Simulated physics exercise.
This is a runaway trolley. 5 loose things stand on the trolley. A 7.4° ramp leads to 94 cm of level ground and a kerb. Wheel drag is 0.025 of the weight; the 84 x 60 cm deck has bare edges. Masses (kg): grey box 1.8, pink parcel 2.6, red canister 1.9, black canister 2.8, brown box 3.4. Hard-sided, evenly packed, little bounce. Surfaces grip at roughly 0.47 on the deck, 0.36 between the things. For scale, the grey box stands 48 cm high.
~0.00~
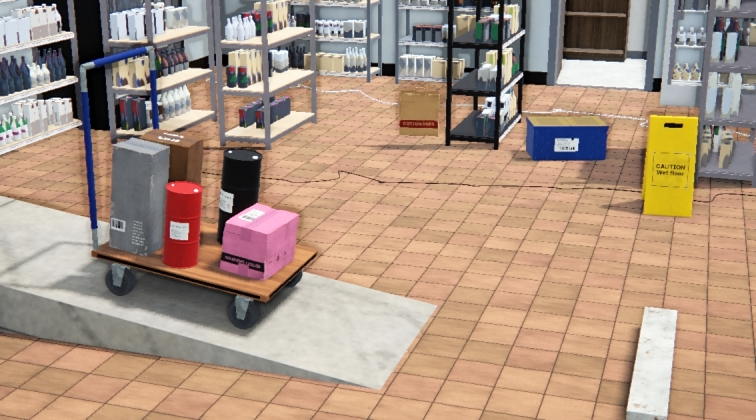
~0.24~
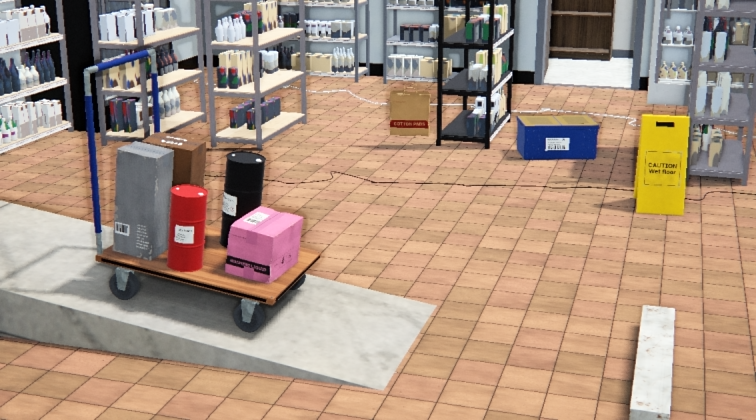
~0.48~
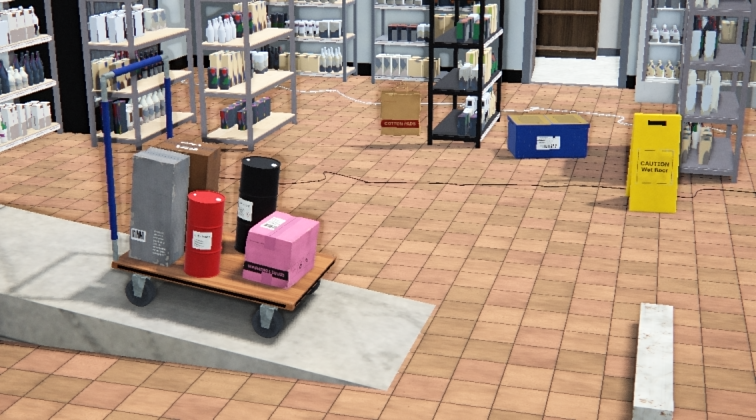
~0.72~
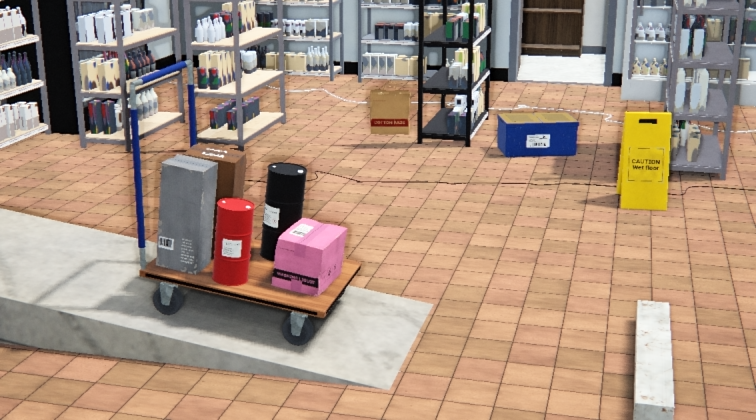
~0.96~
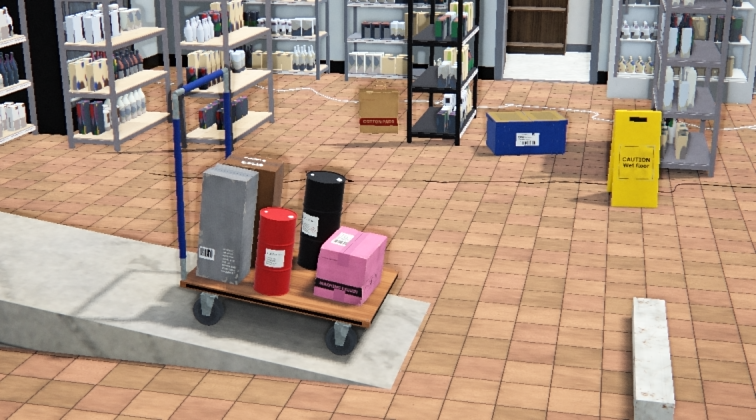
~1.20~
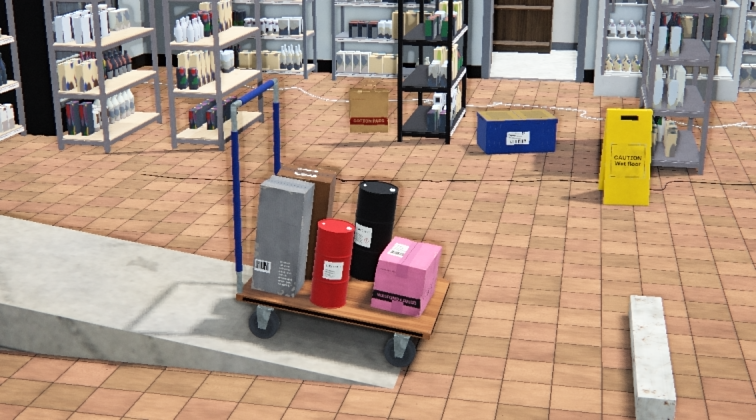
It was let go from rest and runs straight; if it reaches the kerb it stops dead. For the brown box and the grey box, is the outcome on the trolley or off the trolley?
The brown box stays on the trolley and the grey box stays on the trolley.
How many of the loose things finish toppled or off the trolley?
In all, 4.
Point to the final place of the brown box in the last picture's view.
Near (522, 252).
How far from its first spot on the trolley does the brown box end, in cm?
About 12 cm.
Around 1.90 s, trolley at the kerb; grey box shifted 2 cm near (487, 268); brown box shifted 2 cm near (498, 250); black canister shifted 2 cm.
Around 2.30 s, trolley at the kerb; pink parcel now off the trolley; grey box tipped 25° against what carries it near (534, 267); brown box tipped 6° against what carries it near (528, 250).
Around 2.70 s, trolley at the kerb; black canister now off the trolley; grey box tipped 30° against what carries it near (539, 268); brown box shifted 12 cm near (523, 252).
Around 3.30 s, trolley at the kerb; grey box tipped 63° against what carries it near (564, 276); brown box shifted 12 cm near (522, 252); red canister tipped 70° against what carries it.
Finally (4.4 s), off the trolley, pink parcel and black canister; on their side or leaning hard on the trolley, grey box and red canister; not toppled but over 10 cm from the start, brown box. Final places as that camera would see them, brown box near (522, 252), grey box near (562, 305).
